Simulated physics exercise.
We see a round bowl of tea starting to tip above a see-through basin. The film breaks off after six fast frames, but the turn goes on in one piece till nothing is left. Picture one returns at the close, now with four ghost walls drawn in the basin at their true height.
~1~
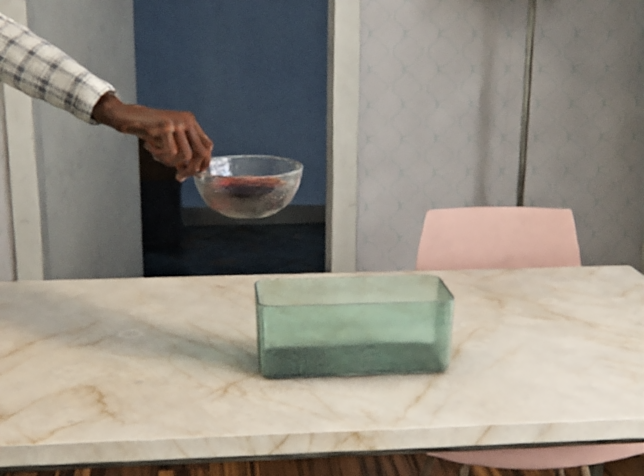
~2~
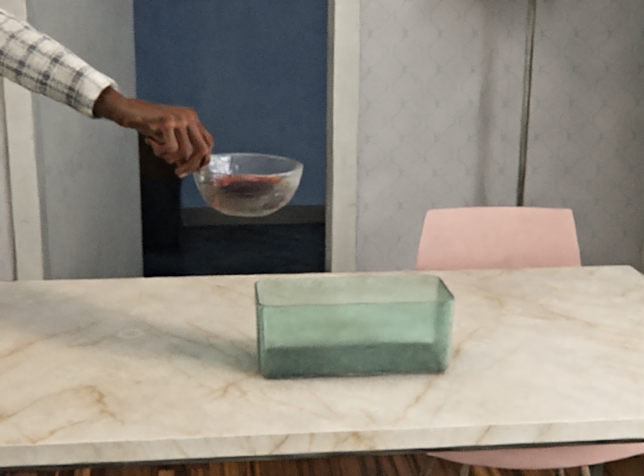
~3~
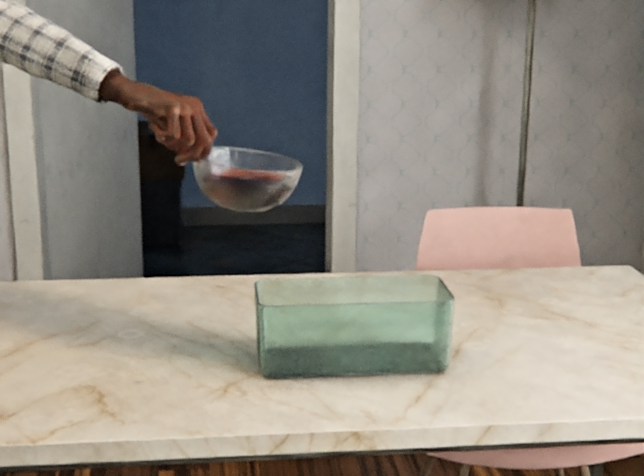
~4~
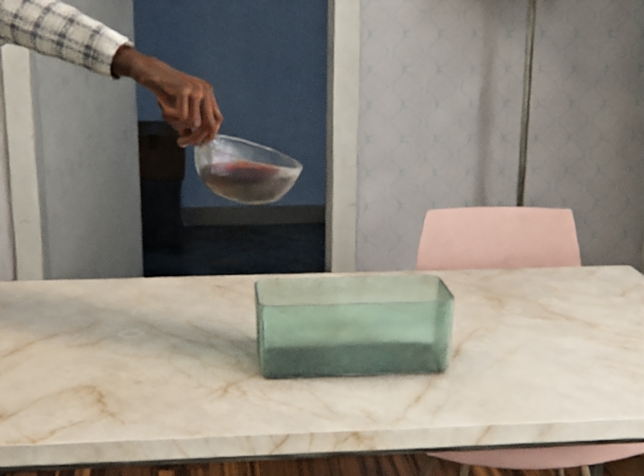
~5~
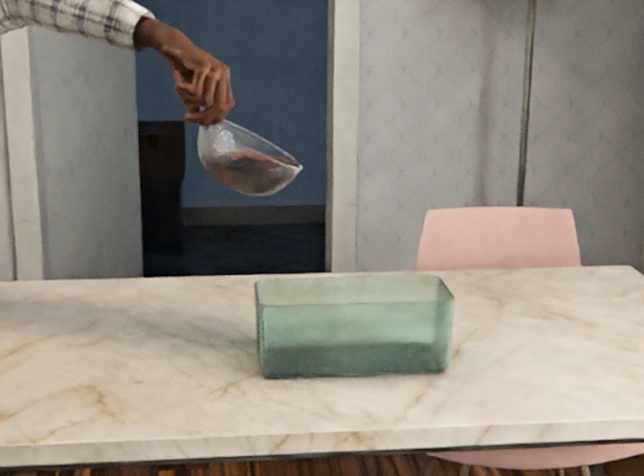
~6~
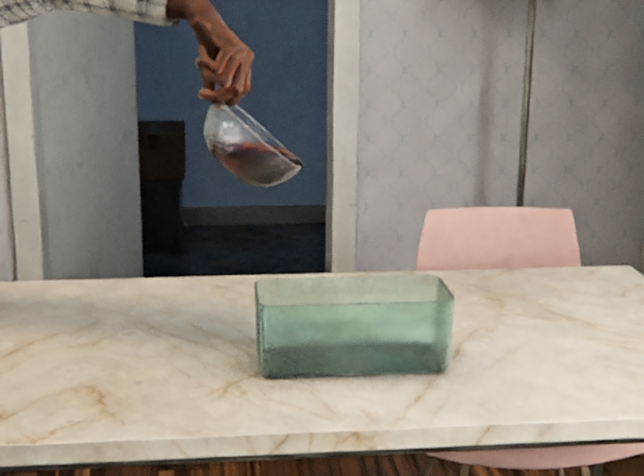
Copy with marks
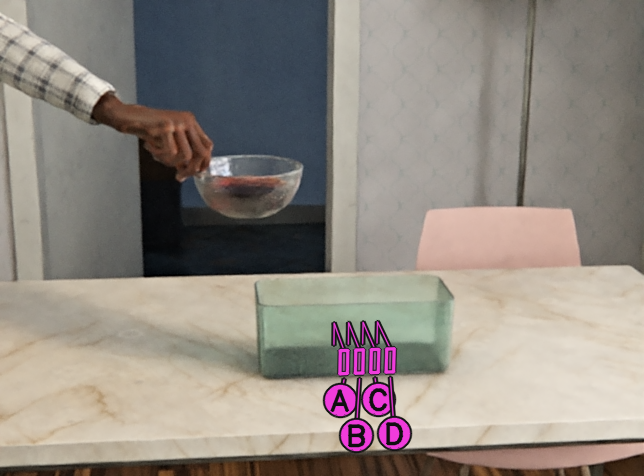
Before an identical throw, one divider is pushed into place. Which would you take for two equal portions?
D.
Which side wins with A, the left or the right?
The right one.
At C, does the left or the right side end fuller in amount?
More ends on the right.
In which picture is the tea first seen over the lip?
In picture 6.
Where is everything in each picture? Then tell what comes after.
Upright, lip at (300, 165); basin from (260, 376) to (449, 369); nothing has left yet, in the first picture.
Upright, lip at (300, 165); nothing has left yet, in the second picture.
Tipped about 8°, lip at (300, 165); nothing has left yet, in the third picture.
Tipped about 16°, lip at (300, 165); nothing has left yet, in the fourth picture.
Tipped about 28°, lip at (300, 165); nothing has left yet, in the fifth picture.
Tipped about 41°, lip at (300, 165); tea is over the lip, down to (300, 165), in the sixth picture.
On the marked copy, A at (344, 379); B at (359, 378); C at (375, 378); D at (390, 377).
If A is chosen, about 15 % ends left of the wall and 80 % right of it; 5 % is lost outside.
If B is chosen, about 21 % ends left of the wall and 74 % right of it; 5 % is lost outside.
If C is chosen, about 28 % ends left of the wall and 67 % right of it; 5 % is lost outside.
If D is chosen, about 54 % ends left of the wall and 41 % right of it; 5 % is lost outside.
